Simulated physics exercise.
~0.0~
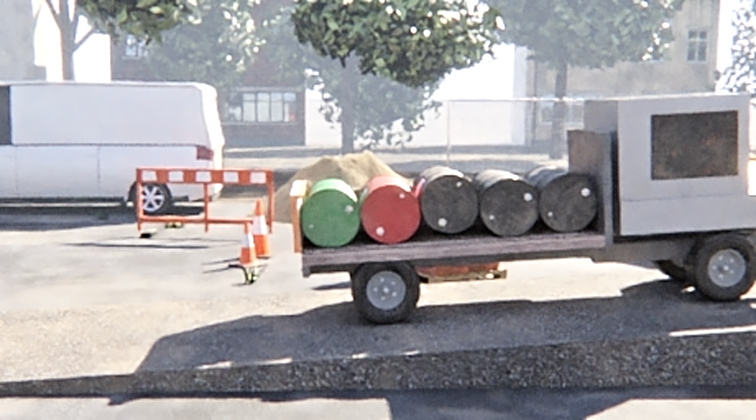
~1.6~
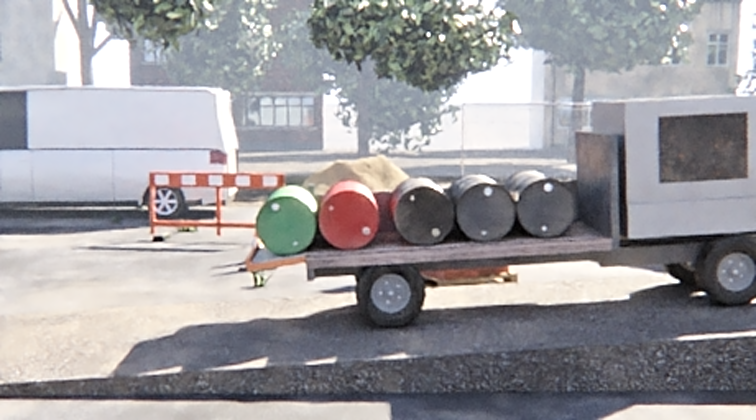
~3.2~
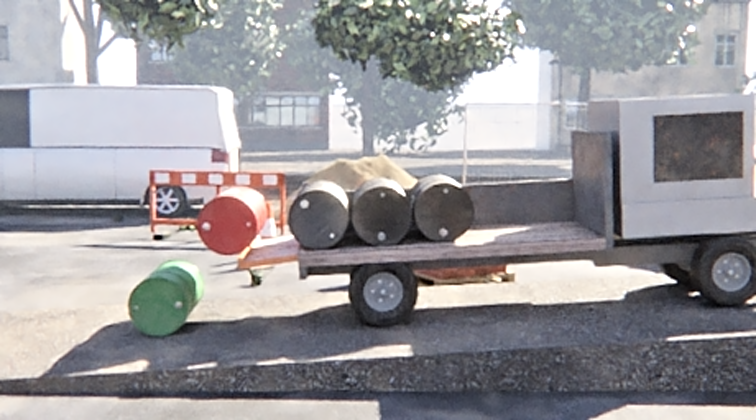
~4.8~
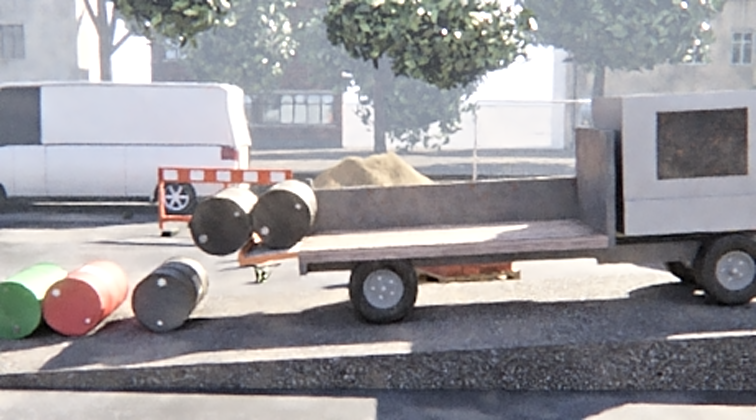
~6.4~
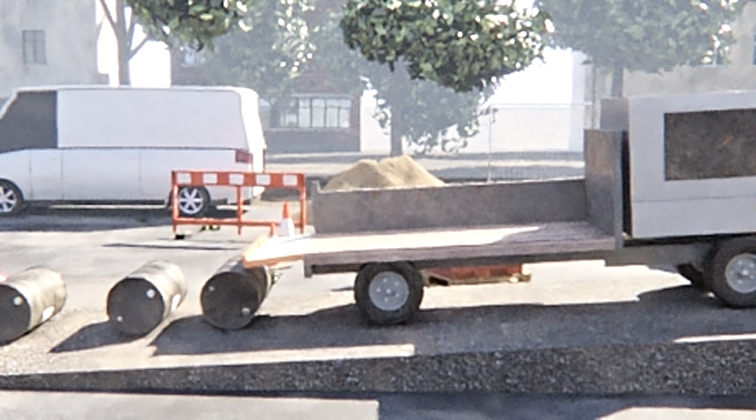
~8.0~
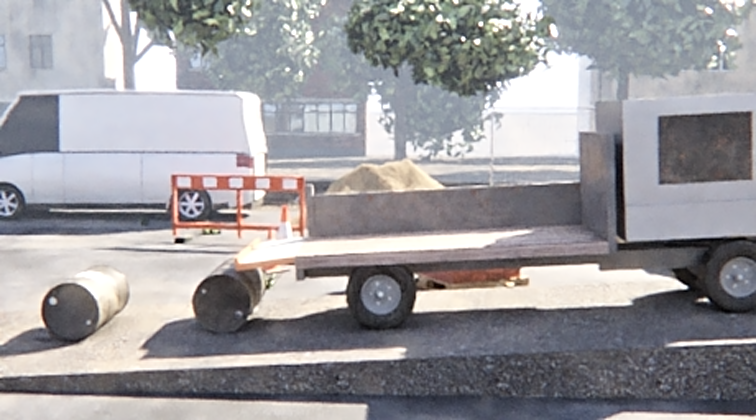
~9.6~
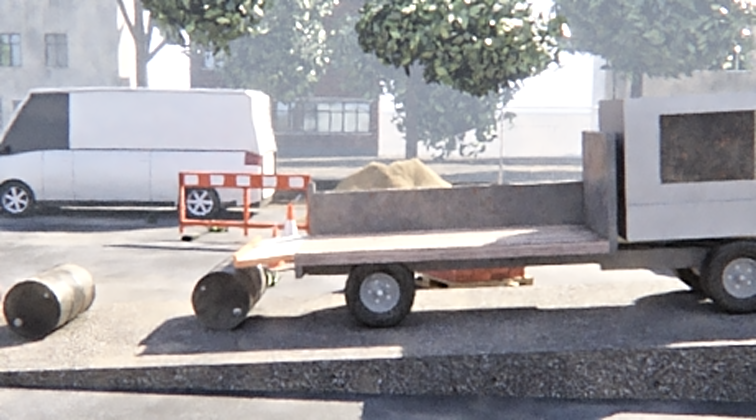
The clip opens on a flatbed truck parked on a sunlit, gently sloping street, carrying a row of five drums, green and red at the left and three black ones behind. The tailgate at the left swings down, and the drums begin rolling toward it. Green drops off first and lands on the road, with red following over the edge. The black drums roll after them, tumbling off one by one as the others move away to the left. By the end the bed is empty, with one dark drum beneath the lowered tailgate and another farther left.
